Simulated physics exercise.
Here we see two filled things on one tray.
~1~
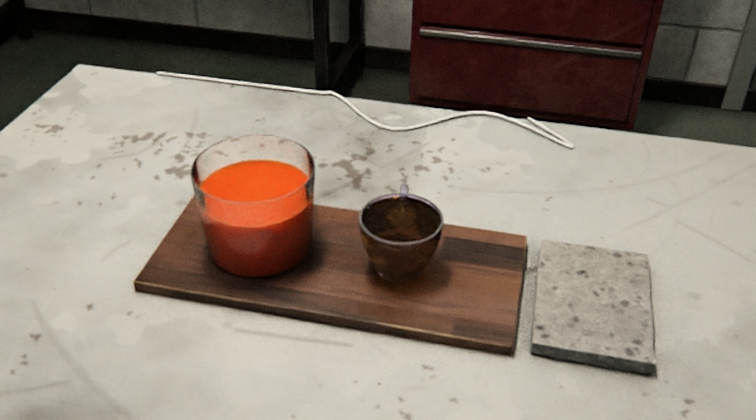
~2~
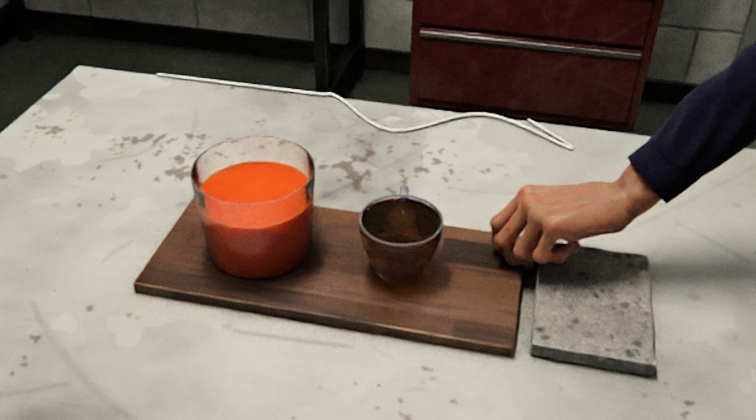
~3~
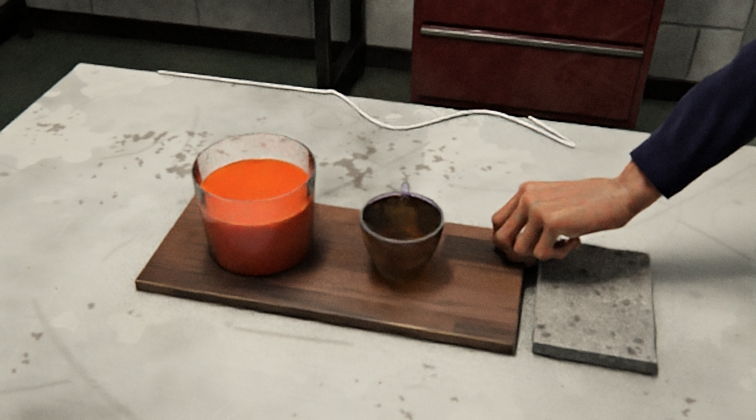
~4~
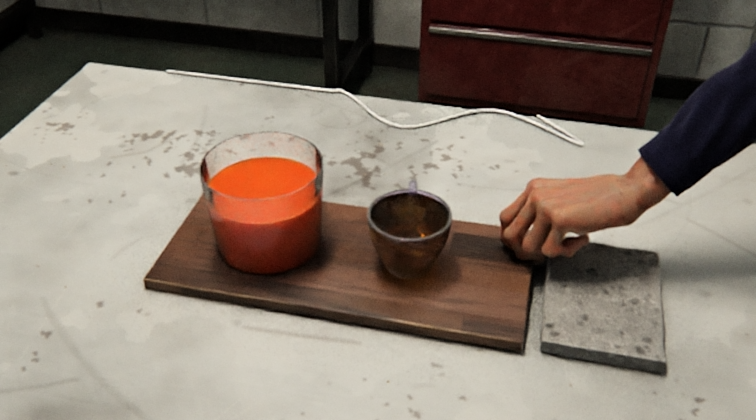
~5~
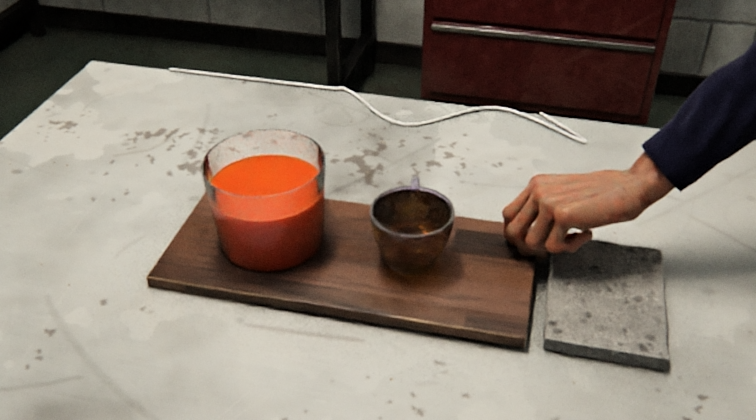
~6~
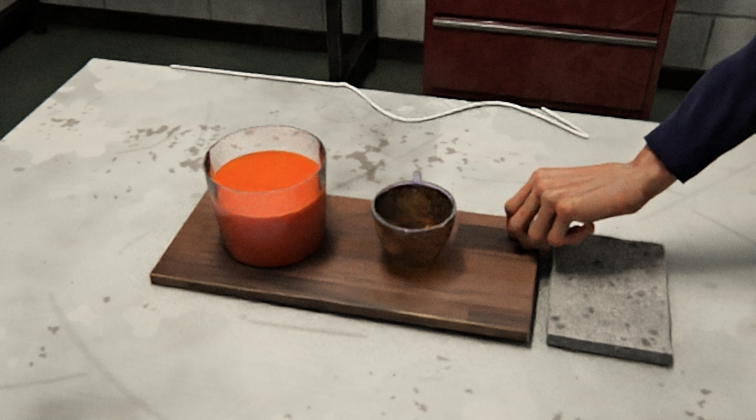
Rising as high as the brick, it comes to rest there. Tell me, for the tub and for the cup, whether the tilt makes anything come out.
Tub: Tips nothing out; cup: Tips nothing out.
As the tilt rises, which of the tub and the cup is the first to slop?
It's the right one.
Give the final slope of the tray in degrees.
I'd guess somewhere around 3 degrees.
A moment on, the tray slopes by about 2°; tub, all is still inside; cup, all is still inside.
Further on, the tray slopes by about 4°; tub, all is still inside; cup, all is still inside.
When it is over, the tray slopes by about 3°, resting on the brick; tub, all is still inside; cup, all is still inside.
